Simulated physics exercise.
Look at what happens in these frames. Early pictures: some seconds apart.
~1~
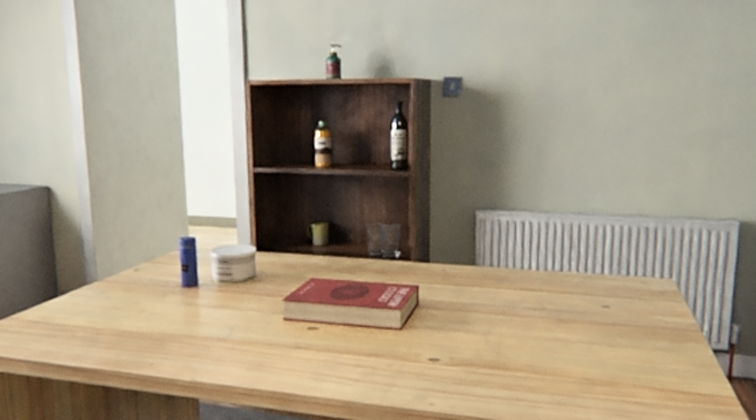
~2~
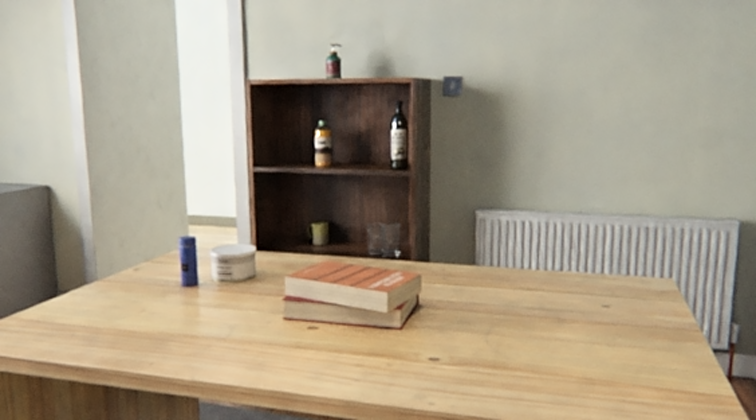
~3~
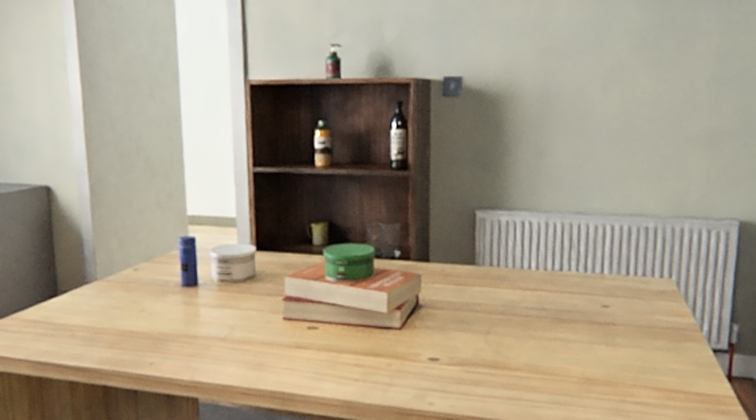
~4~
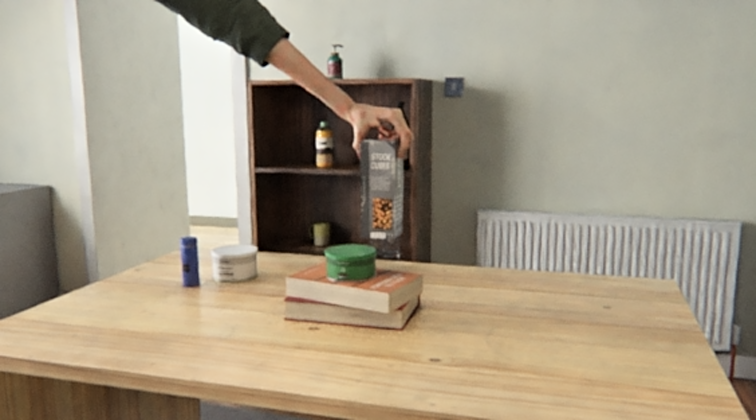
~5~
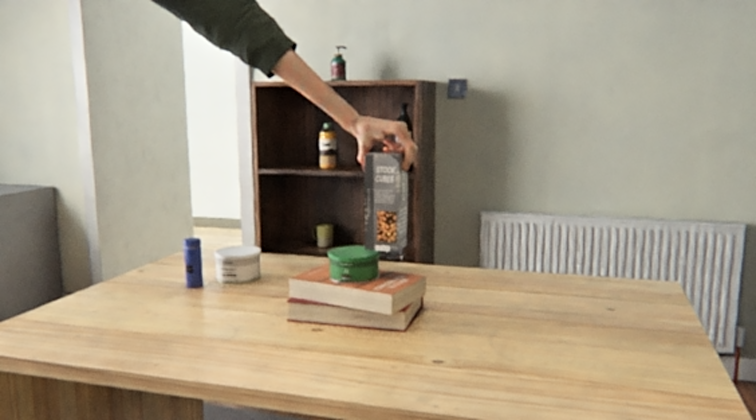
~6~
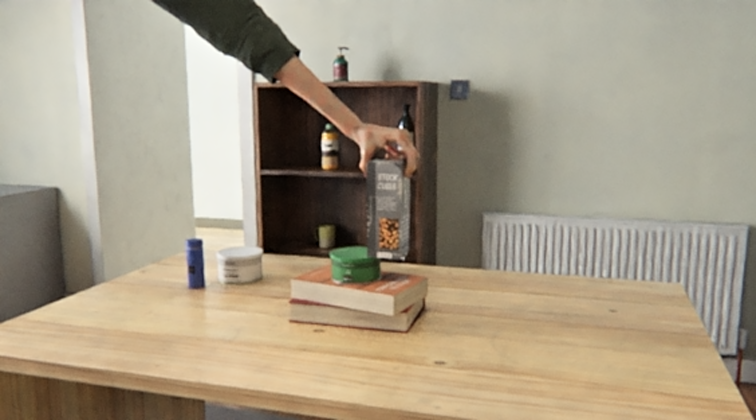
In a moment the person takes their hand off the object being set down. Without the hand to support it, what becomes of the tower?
The tower collapses.
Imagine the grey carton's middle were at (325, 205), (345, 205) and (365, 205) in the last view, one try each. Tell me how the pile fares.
Outcomes in order: A collapse, no collapse, no collapse.
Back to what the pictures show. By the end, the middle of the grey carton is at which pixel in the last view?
It finishes at about (450, 275).
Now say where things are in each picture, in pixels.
In the first frame, the last thing is not in view yet.
In the second frame, the last thing is not in view yet; red book (353, 302).
In the third frame, the last thing is not in view yet; white tub (234, 263).
The fourth frame shows on its way; grey carton (382, 188); blue shaker (190, 262).
The fifth frame shows on its way; grey carton (386, 201); orange book (358, 287).
The sixth frame shows in place under the hand; grey carton (389, 208); green tub (356, 266).
Then, 0.40 s past the last view, grey carton now fallen.
Then, 0.50 s past the last view, things are still on the move.
Then, 0.80 s past the last view, as before.
Finally, fallen, grey carton; the other 5 still in place. Final places as the last picture's camera would see them, grey carton near (450, 275). The pile gives way.
